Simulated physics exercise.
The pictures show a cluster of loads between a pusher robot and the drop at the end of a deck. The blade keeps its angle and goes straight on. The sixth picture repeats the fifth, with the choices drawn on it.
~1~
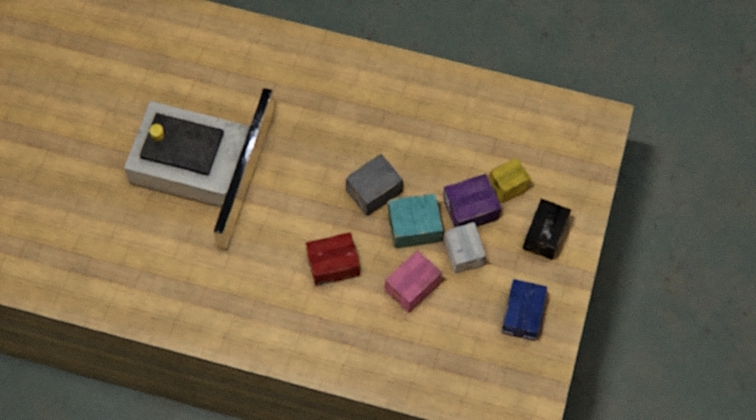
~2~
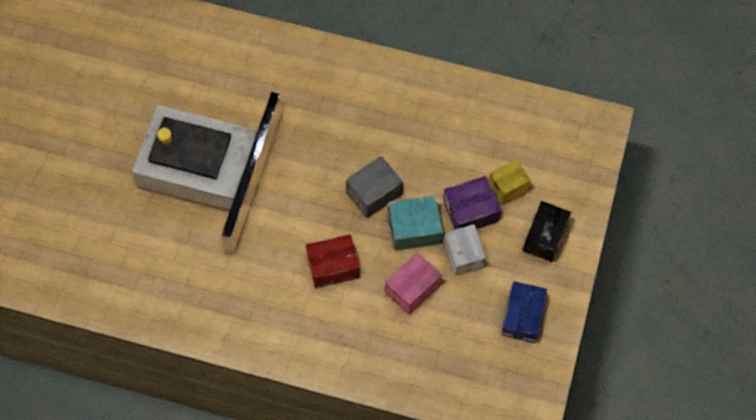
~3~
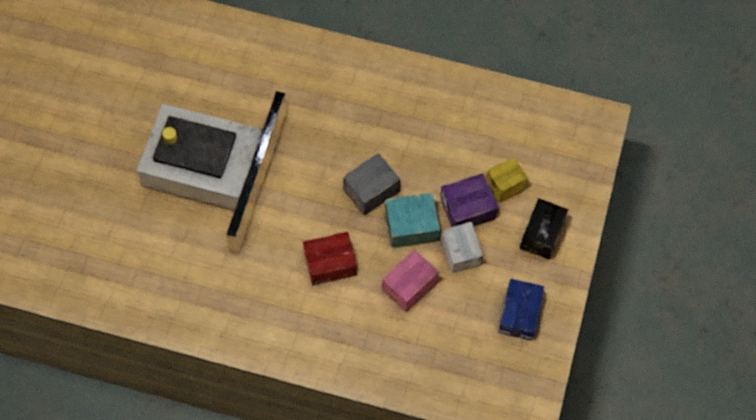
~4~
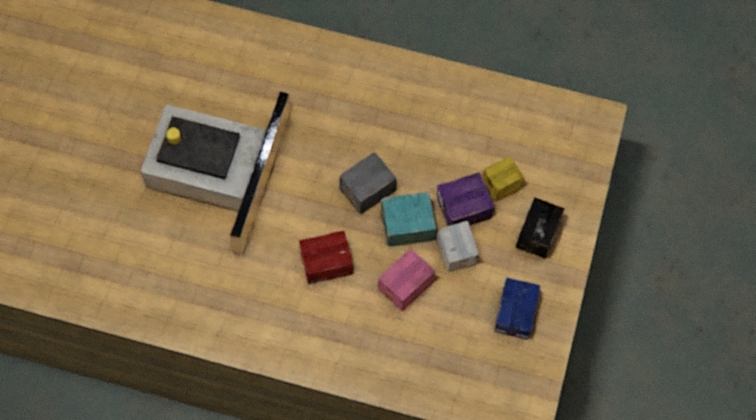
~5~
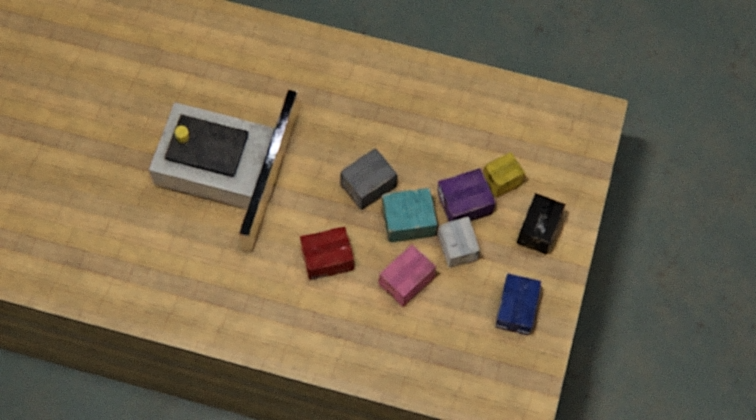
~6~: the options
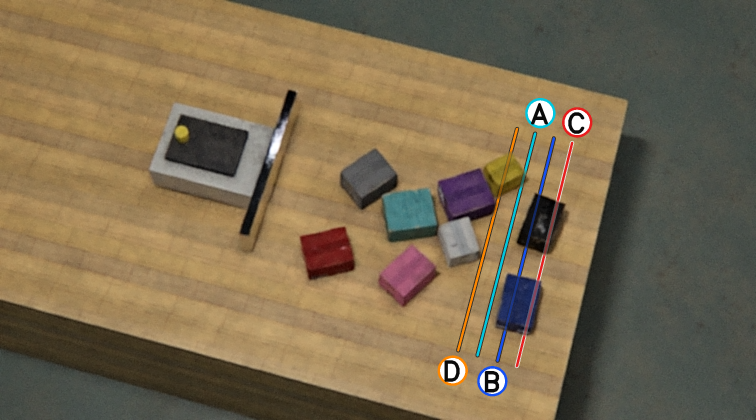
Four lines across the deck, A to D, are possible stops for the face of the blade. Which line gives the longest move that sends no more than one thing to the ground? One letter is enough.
Up to line D.
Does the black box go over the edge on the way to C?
Yes.
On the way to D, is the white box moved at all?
By then, yes.
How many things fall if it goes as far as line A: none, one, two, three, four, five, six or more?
By then, two.
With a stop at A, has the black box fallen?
By then, yes.
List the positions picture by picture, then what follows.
Yellow parcel (509, 180); white box (465, 248); red box (333, 260), in the first frame.
Robot (195, 148); pink parcel (413, 283), in the second frame.
Robot (200, 147); black box (544, 229), in the third frame.
Robot (204, 148); blue box (517, 309), in the fourth frame.
Robot (212, 146); yellow parcel (503, 174); white box (459, 243); red box (327, 254), in the fifth frame.
On the marked copy, A at (507, 241); B at (527, 246); C at (545, 251); D at (489, 236).
With D. Early on, robot (290, 166); red box (356, 270); grey box (384, 181).
Further on, robot (370, 187); black box (547, 227); yellow parcel (522, 171).
At the end, robot (429, 202); black box (591, 242); blue box (572, 318); none fallen.
As for the rest, A drops two; B drops two; C drops five.
